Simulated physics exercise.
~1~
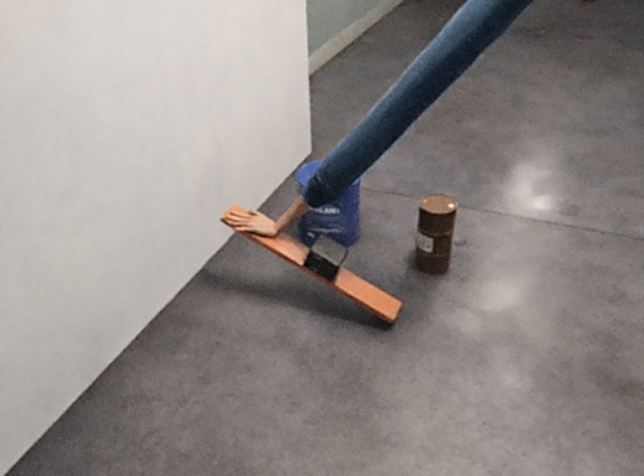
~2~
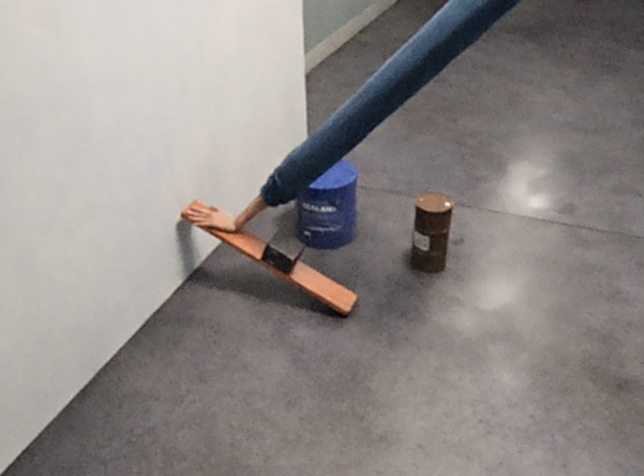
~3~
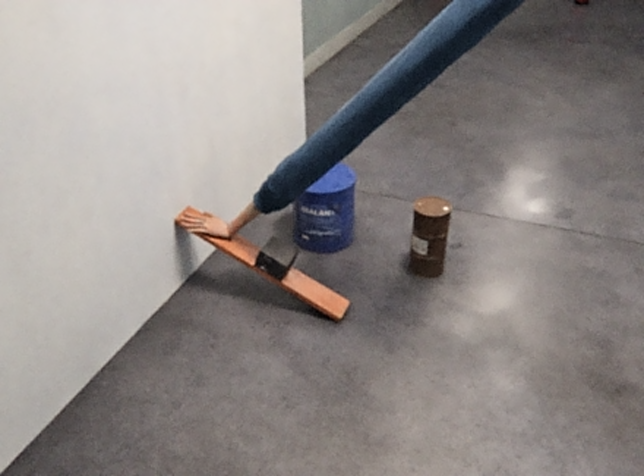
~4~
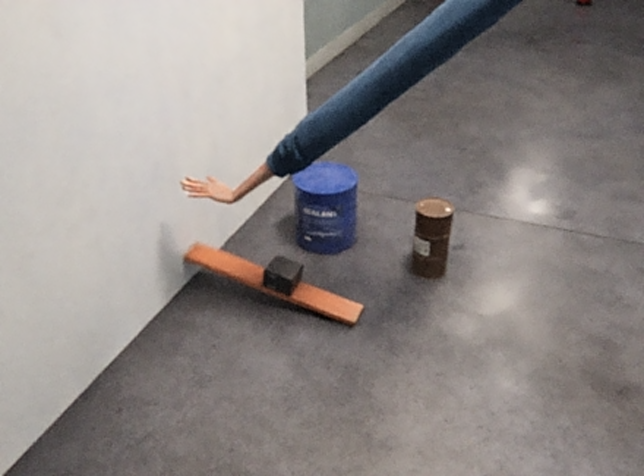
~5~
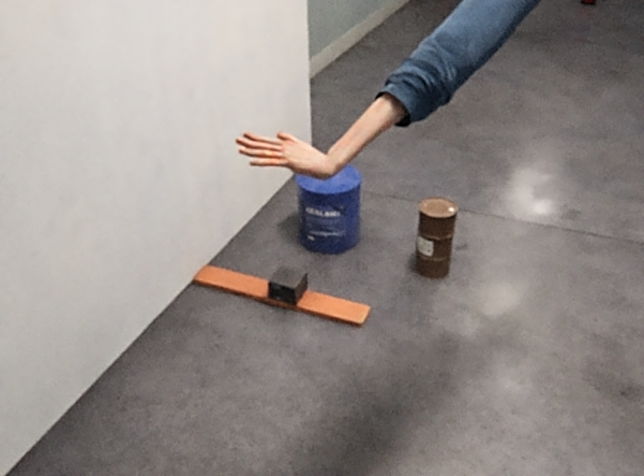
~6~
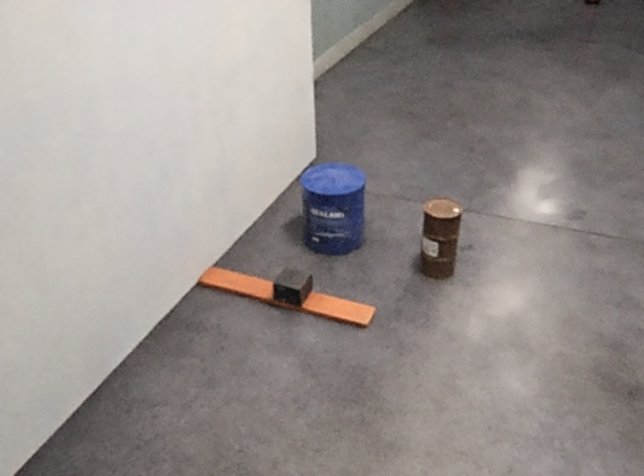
On a grey floor, a hand leaning an orange plank against a white wall, then letting go as it slides down flat.
